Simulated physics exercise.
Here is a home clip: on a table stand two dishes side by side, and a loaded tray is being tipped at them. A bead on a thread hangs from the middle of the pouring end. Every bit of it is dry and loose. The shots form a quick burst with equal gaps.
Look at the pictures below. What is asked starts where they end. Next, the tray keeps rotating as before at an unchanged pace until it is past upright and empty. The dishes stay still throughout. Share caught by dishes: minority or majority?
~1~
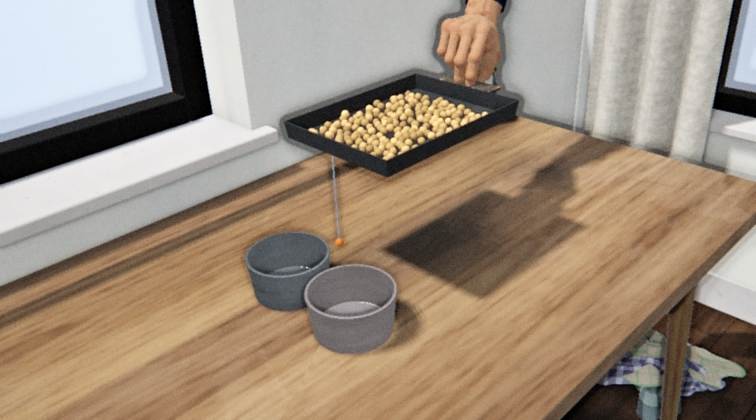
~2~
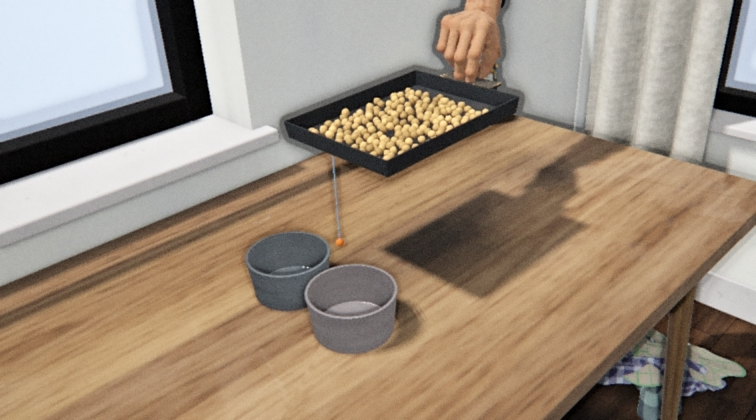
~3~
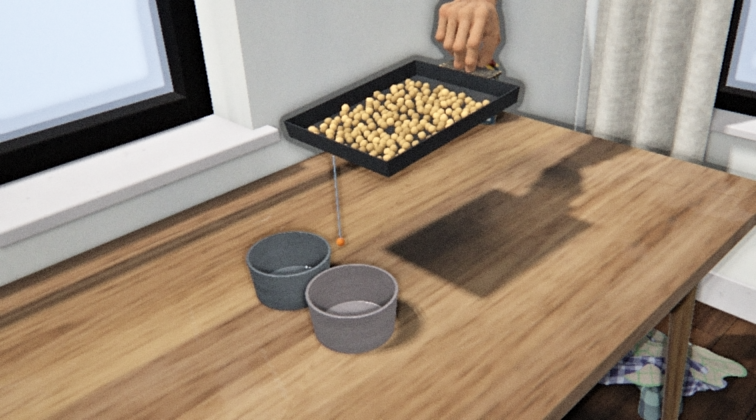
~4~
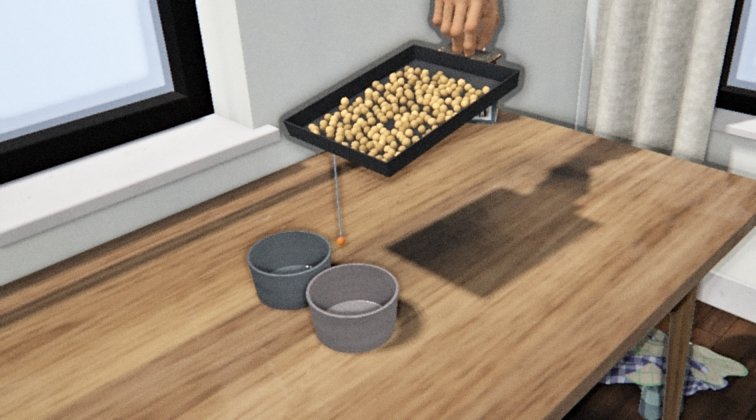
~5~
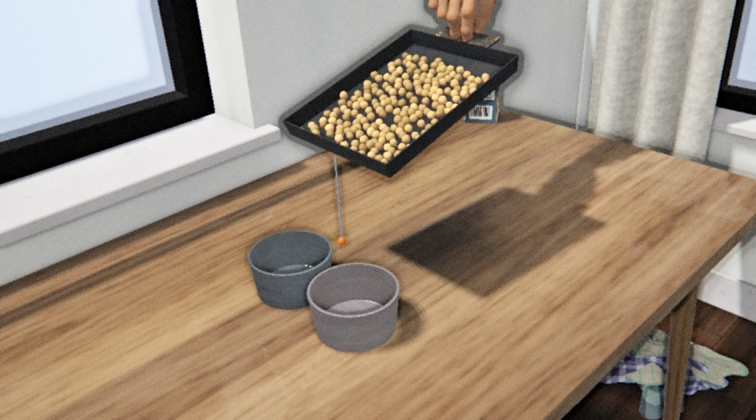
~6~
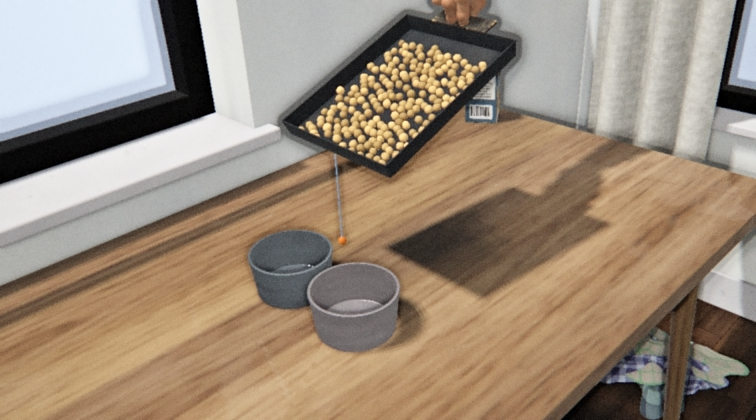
Majority.
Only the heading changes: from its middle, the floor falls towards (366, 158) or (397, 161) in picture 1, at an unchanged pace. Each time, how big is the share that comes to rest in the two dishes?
About 80 and 40 percent.
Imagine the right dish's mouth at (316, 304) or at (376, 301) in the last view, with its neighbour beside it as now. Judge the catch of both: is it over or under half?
Well, it comes to a greater portion at first and a greater portion after that.
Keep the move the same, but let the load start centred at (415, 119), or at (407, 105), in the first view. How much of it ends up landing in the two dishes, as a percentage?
Share in order: Roughly 80 %, 70 %.
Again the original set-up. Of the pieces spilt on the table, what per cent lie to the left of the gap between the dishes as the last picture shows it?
That's roughly 90 per cent of the pieces.
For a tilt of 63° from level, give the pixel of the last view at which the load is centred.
I'd put it at about (354, 113).
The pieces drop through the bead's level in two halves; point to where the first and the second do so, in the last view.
Starting near (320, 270), moving on to near (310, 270).
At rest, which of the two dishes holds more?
It's the rightmost dish that ends with more.
Shortly afterwards, tray tipped steeply; all but a few on the tray; only a few in the air.
Next, tray tipped past a quarter turn; all but a few on the tray; only a few in the right dish; only a few outside both; only a few in the air.
Some moments later, tray tipped past a quarter turn; near half in the right dish; near a quarter in the left dish; near a quarter outside both; only a few in the air.
In the end, tray tipped past a quarter turn; near half in the right dish; near a quarter in the left dish; near a quarter outside both.
